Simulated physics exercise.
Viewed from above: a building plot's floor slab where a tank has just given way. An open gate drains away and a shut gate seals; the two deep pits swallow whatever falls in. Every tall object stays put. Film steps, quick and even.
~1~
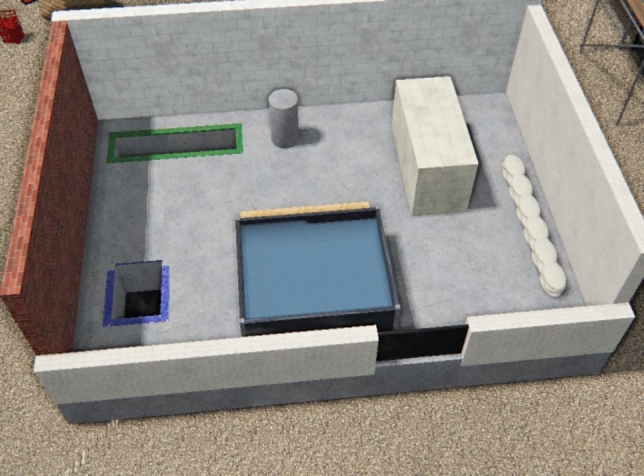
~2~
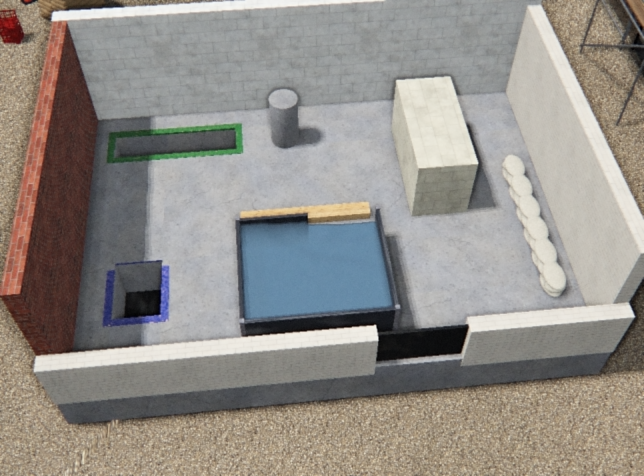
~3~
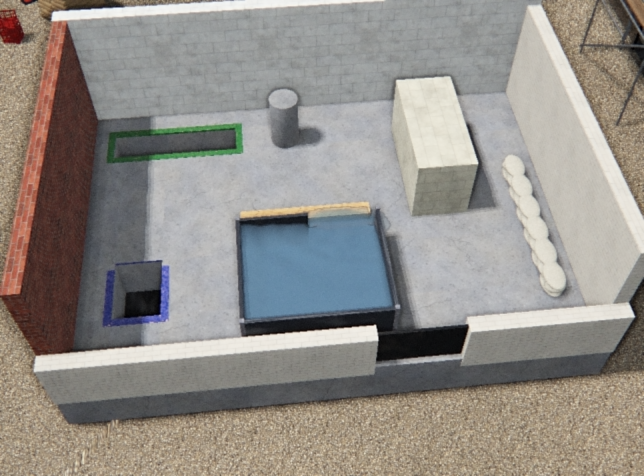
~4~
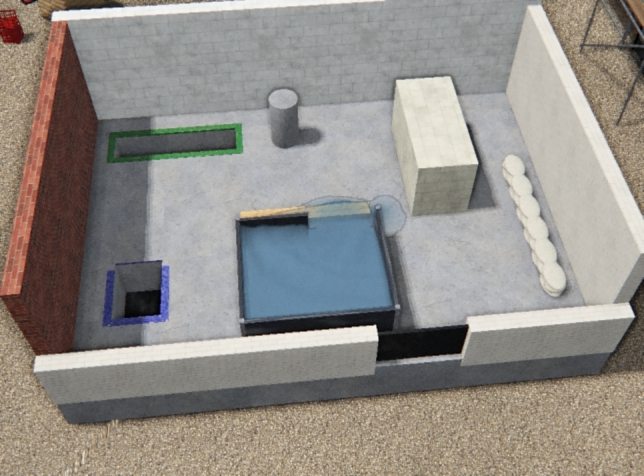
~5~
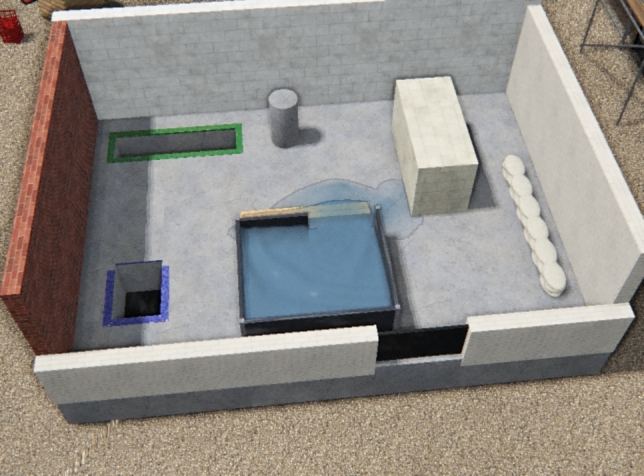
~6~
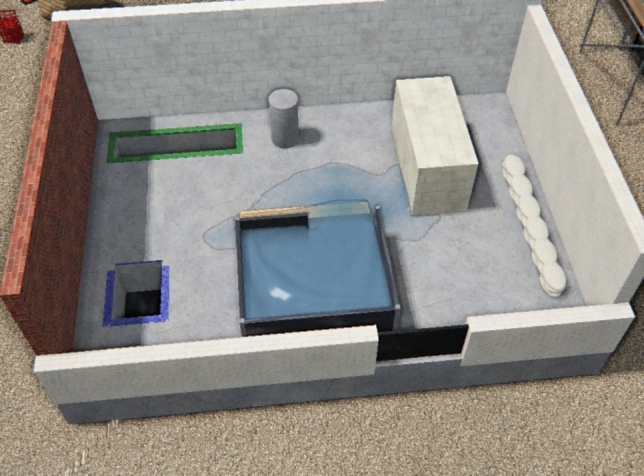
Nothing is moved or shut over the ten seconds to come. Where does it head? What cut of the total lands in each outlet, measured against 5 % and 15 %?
As I see it, the gate will capture a light share below five per cent; the blue pit will capture a medium share of five to fifteen per cent; the green pit will capture a heavy share beyond fifteen per cent.
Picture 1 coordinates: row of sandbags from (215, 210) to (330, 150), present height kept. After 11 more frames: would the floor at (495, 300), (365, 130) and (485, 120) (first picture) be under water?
Taken one by one - unaffected; inundated; unaffected.
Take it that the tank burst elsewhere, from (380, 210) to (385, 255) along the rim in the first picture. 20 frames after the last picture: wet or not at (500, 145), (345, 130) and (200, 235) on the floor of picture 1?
First point swamped, second point swamped, third point spared.
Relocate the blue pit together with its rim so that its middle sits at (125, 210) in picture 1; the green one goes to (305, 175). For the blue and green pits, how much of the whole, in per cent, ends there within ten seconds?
Roughly: Blue pit 12 %, green pit 30 %.
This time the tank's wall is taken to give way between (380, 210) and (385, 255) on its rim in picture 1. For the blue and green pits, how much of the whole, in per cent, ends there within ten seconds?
The blue pit takes 2 per cent and the green pit 4 per cent.
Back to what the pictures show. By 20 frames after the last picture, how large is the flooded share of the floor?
Around 60 percent.
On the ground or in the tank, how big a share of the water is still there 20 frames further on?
Close to 94 in a hundred.
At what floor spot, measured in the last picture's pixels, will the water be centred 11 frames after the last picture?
Point: (327, 239).
A moment on, water covers 30 % of the floor; the gate 0 %, the blue pit 0 %, the green pit 0 %.
Next, water covers 45 % of the floor; the gate 0 %, the blue pit 1 %, the green pit 1 %.
Then, water covers 60 % of the floor; the gate 0 %, the blue pit 1 %, the green pit 5 %.
Later, water covers 80 % of the floor; the gate 0 %, the blue pit 3 %, the green pit 14 %.
In the end, water covers 85 % of the floor; the gate 0 %, the blue pit 7 %, the green pit 20 %.
